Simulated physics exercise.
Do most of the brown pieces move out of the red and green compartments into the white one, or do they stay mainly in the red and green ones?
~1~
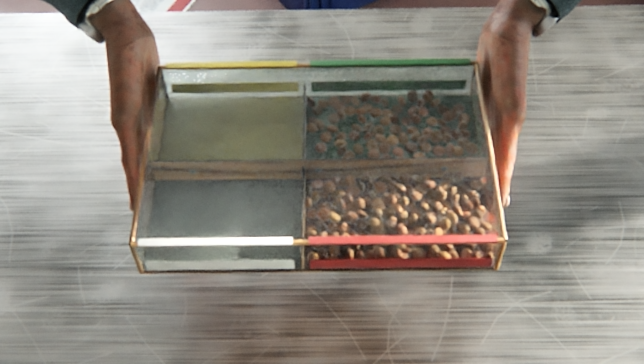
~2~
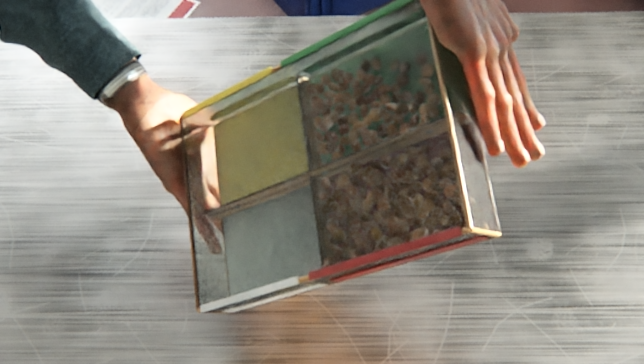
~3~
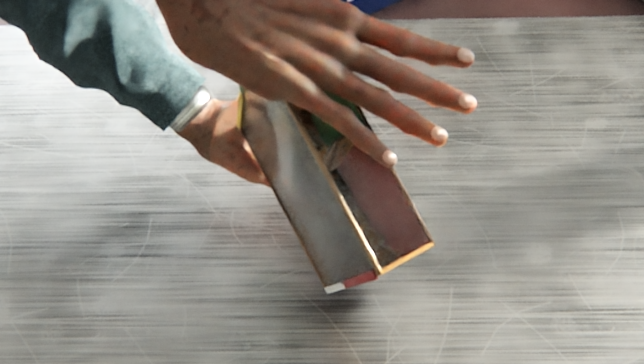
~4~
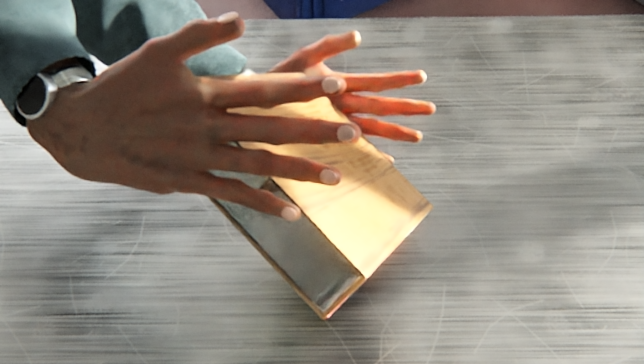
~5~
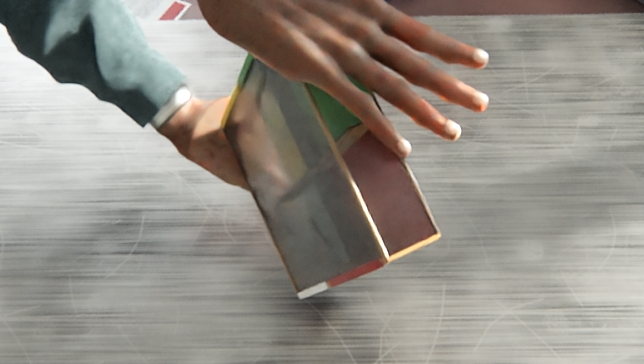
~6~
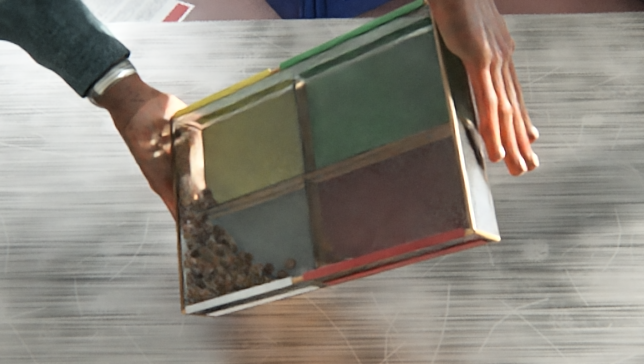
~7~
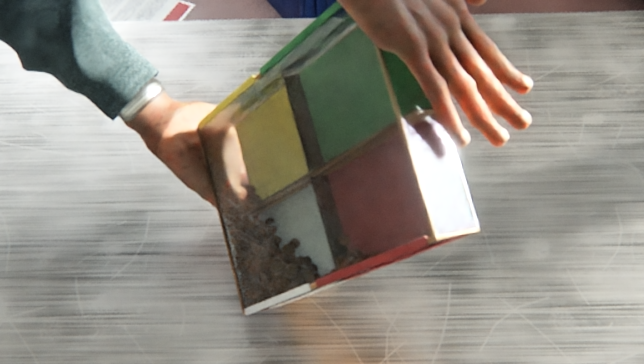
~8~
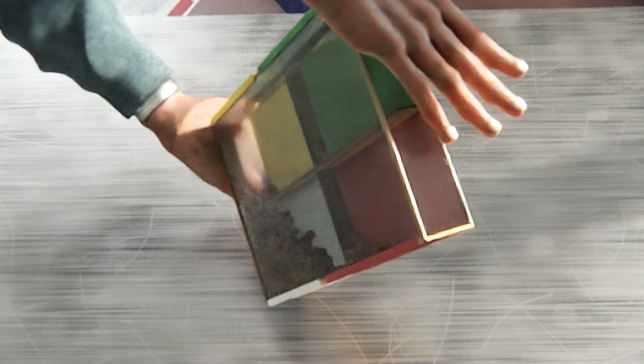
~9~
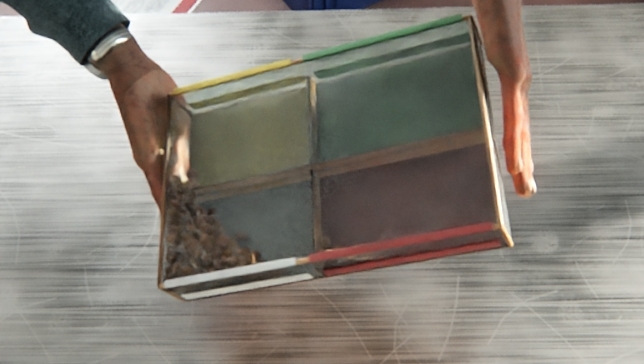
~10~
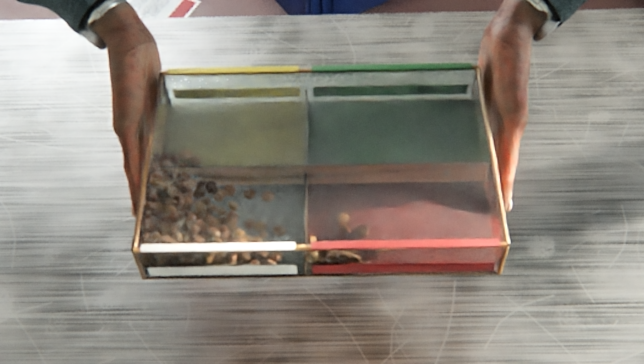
Most of them move out and end up in the white compartment. Only a small share is left in the red one, and the green and yellow compartments hold little or nothing.
